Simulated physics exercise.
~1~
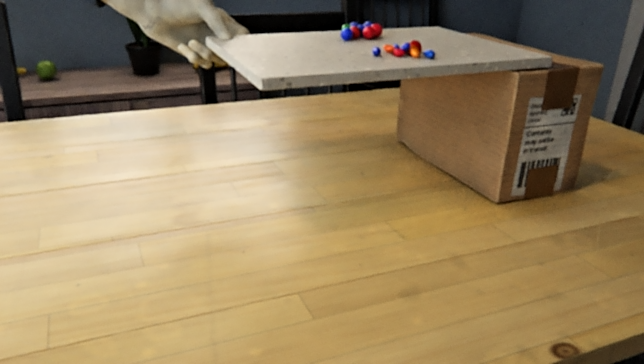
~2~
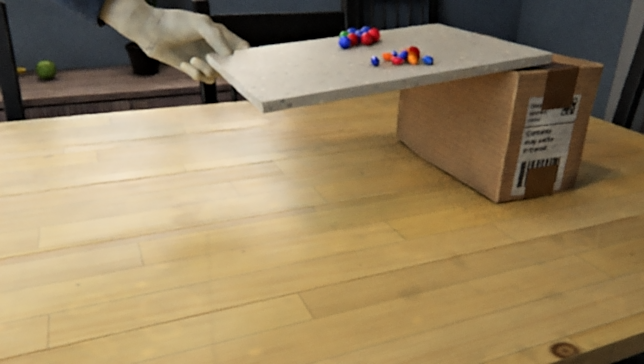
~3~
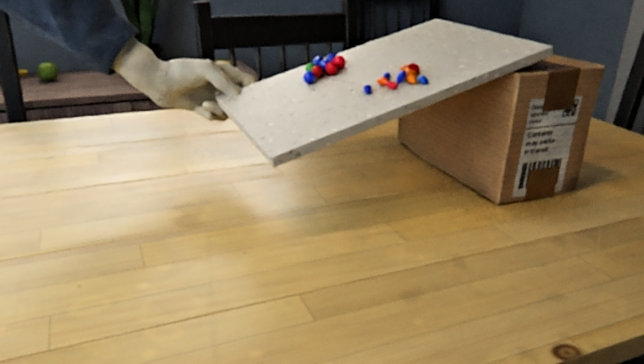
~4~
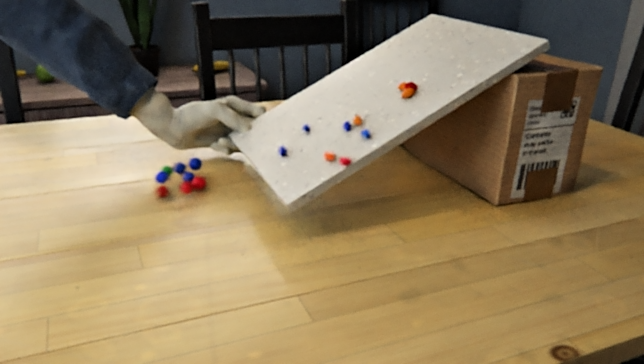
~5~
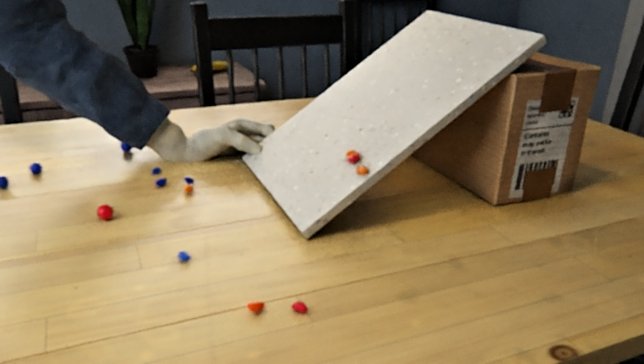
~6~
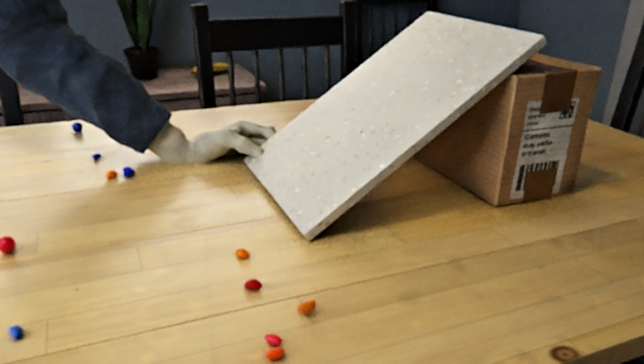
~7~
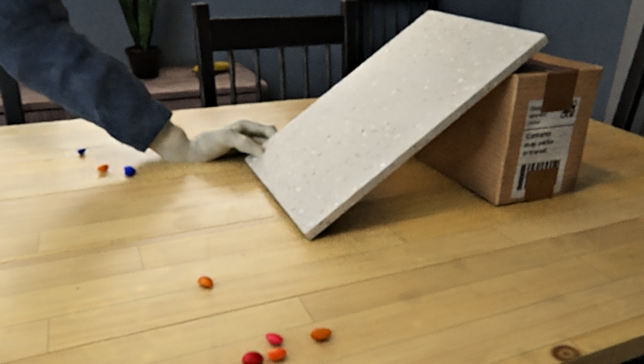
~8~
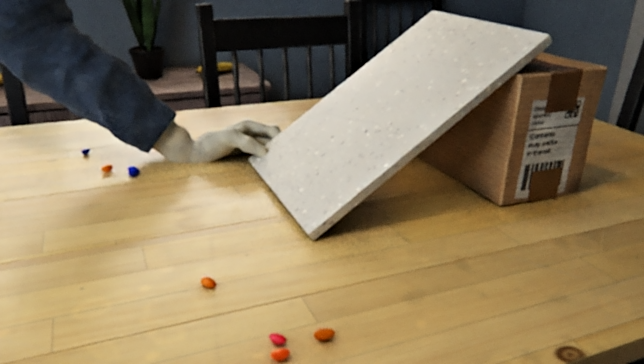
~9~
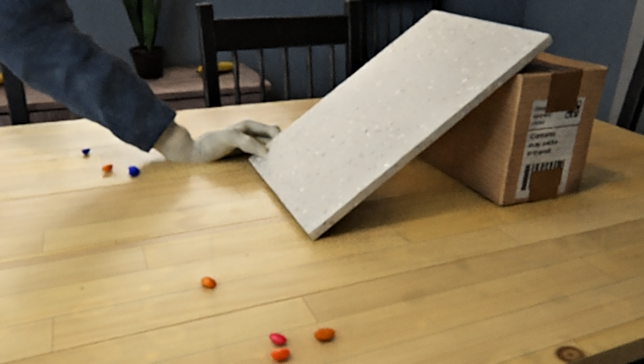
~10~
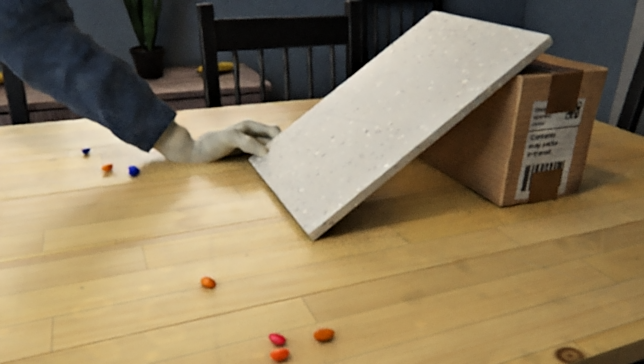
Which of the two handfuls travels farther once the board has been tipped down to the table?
The back handful goes farther, running out across the table to the left beyond the front one.
